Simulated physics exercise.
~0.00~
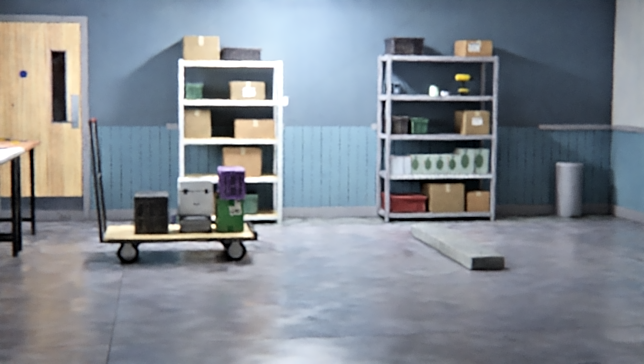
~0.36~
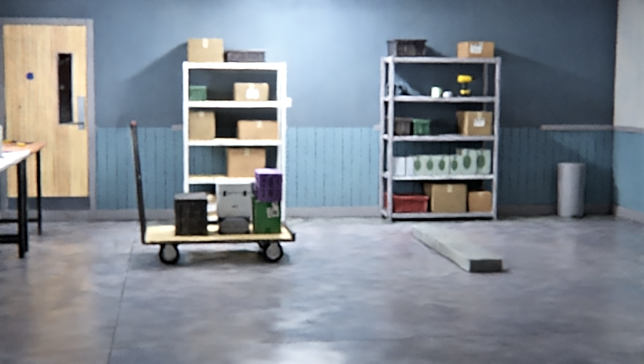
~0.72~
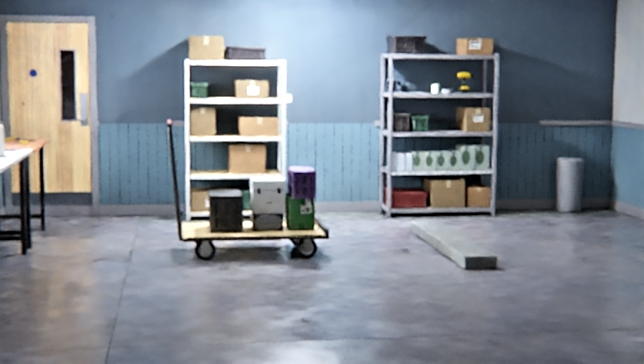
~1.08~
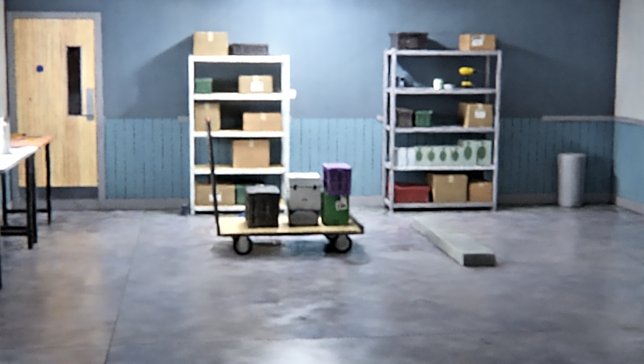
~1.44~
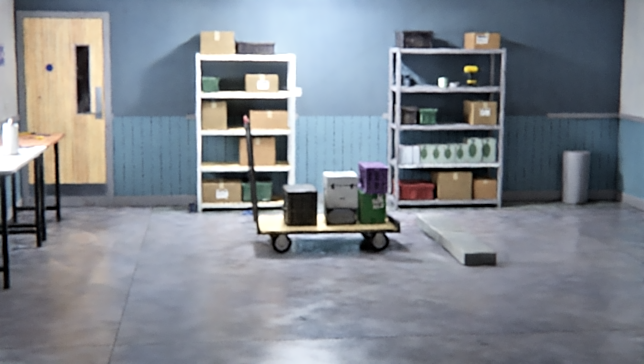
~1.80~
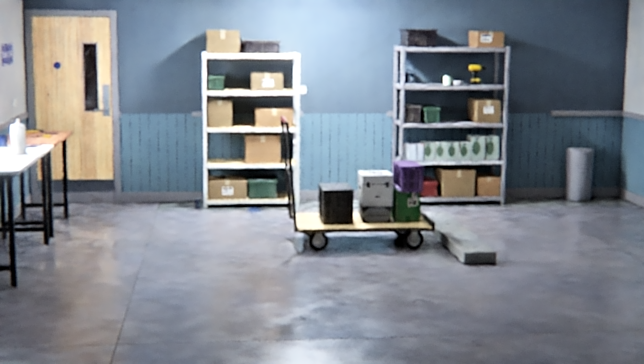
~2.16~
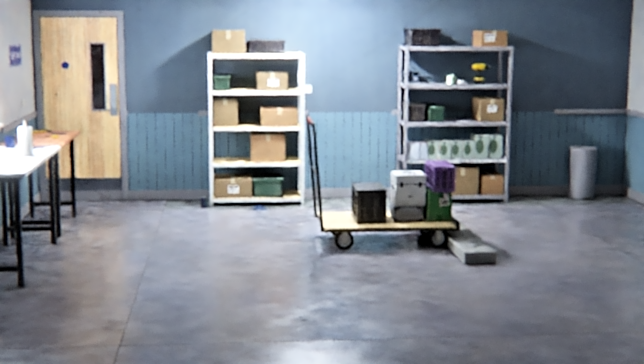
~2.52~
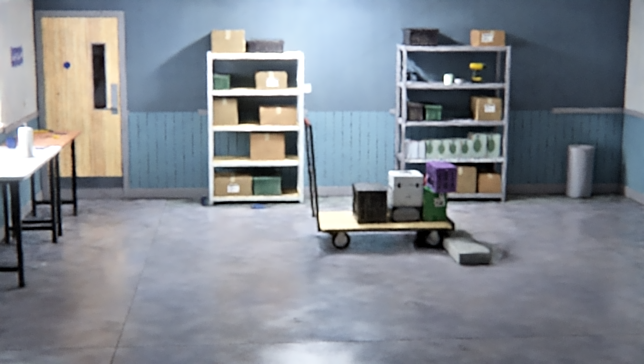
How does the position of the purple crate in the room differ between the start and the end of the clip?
At the start the purple crate is on the left side of the room, near the white shelving unit. By the end it is further right, in front of the grey shelving unit and close to the kerb, still on the trolley.
